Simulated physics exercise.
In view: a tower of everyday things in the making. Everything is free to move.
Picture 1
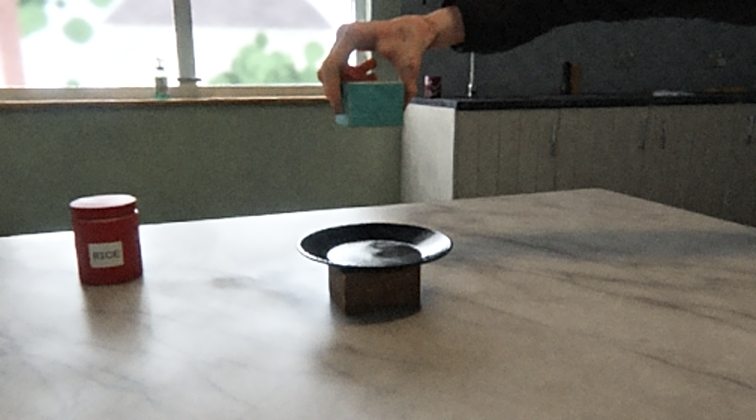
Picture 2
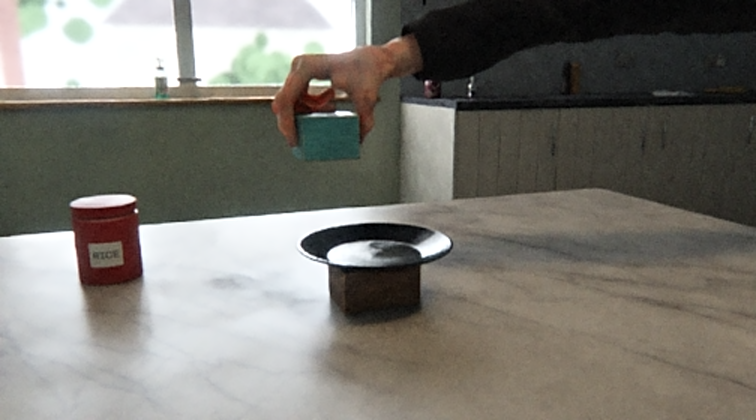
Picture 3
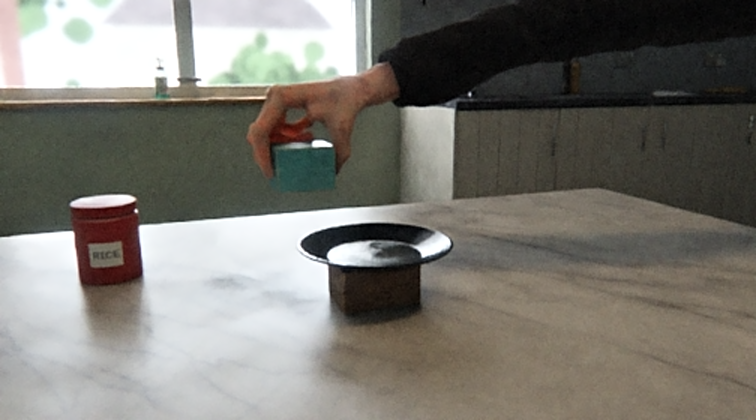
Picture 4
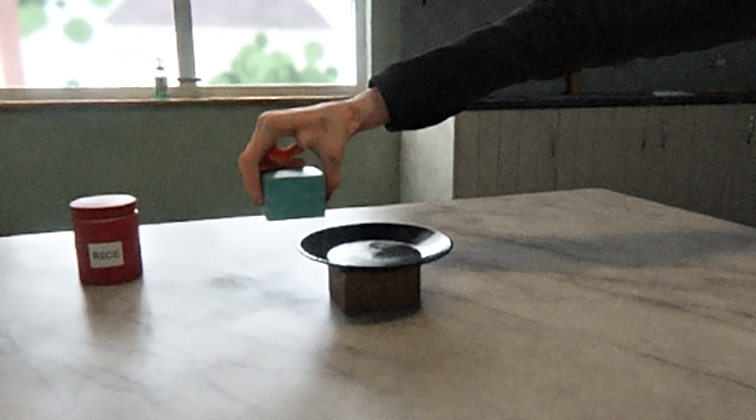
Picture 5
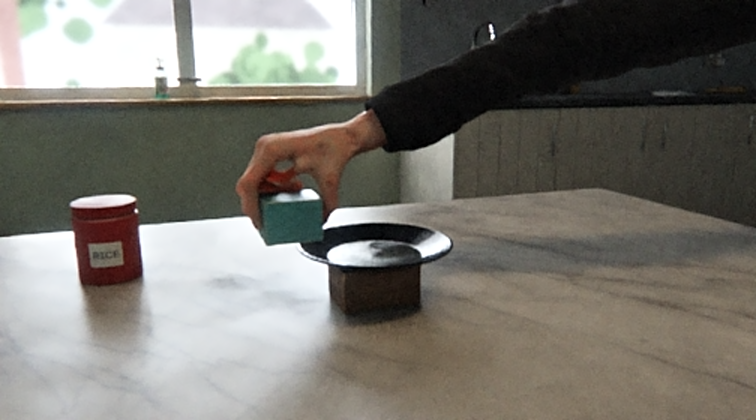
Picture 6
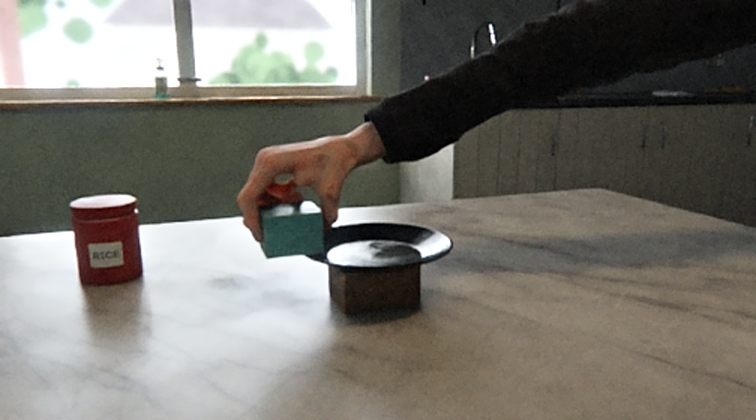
A hand moves a turquoise block left, then lowers it beside a dark plate's left rim.
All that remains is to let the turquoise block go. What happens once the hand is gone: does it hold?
It loses its balance.
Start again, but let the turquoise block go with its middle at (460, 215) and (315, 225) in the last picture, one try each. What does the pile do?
In the first case it gives way; in the second case it keeps its balance.
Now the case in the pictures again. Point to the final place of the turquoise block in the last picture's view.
Near (271, 285).
Then, 0.36 s later than the last frame, turquoise block now fallen.
Then, 0.72 s later than the last frame, nothing new.
When it is over, fallen, turquoise block; the other 4 as before. End places, in pixels of the last picture, turquoise block near (270, 285). The pile comes apart.
